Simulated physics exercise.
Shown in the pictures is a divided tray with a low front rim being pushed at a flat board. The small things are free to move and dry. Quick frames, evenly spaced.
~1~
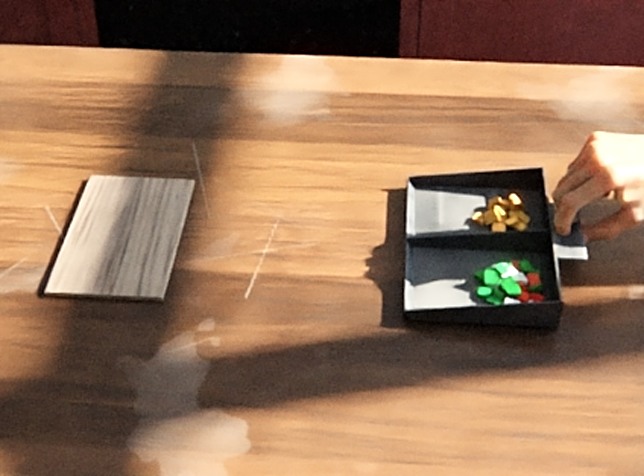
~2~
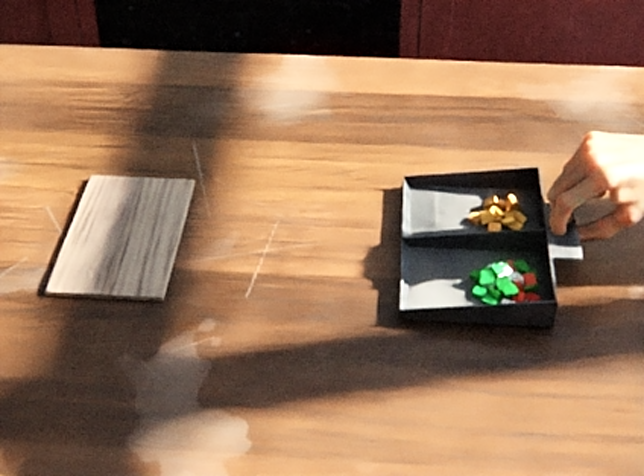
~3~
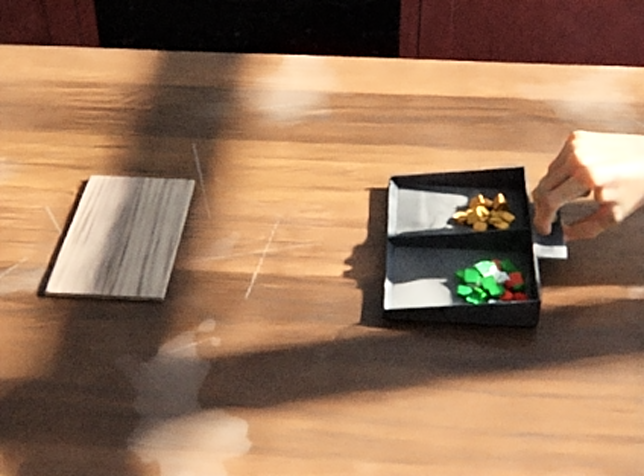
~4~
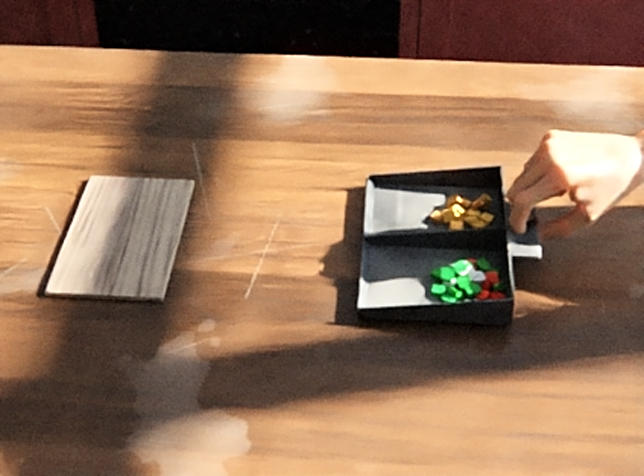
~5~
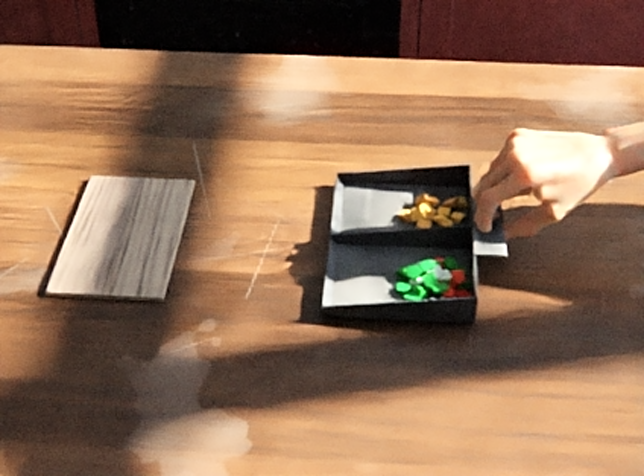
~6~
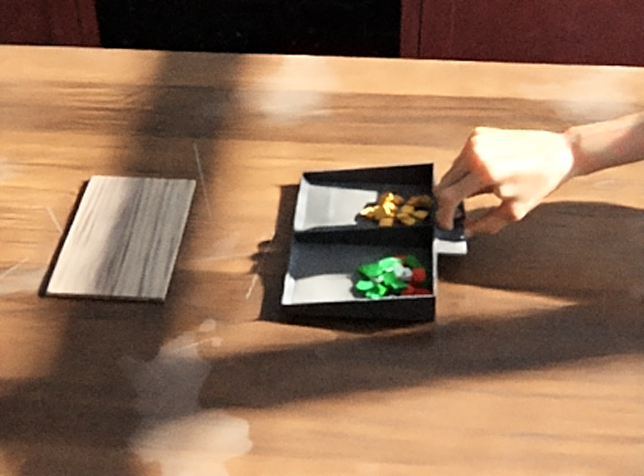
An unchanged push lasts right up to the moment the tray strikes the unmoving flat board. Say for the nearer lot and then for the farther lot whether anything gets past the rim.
Nearer lot: Nothing gets past. Farther lot: Nothing gets past.
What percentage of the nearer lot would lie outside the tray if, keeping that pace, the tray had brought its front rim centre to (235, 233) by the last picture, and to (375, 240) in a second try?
Roughly 20 percent in the first try and roughly 0 percent in the second.
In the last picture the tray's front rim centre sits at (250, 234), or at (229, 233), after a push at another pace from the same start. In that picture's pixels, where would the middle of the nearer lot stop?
Roughly (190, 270), then (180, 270).
Then, 0.08 s on from there, tray still sliding, front rim near (239, 234); nearer lot all inside; farther lot all inside.
Then, 0.27 s on from there, tray stopped at the flat board; nearer lot all inside, moved towards the front rim; farther lot all inside, moved towards the front rim.
In the end, tray stopped at the flat board; nearer lot all inside, moved towards the front rim; farther lot all inside, moved towards the front rim.
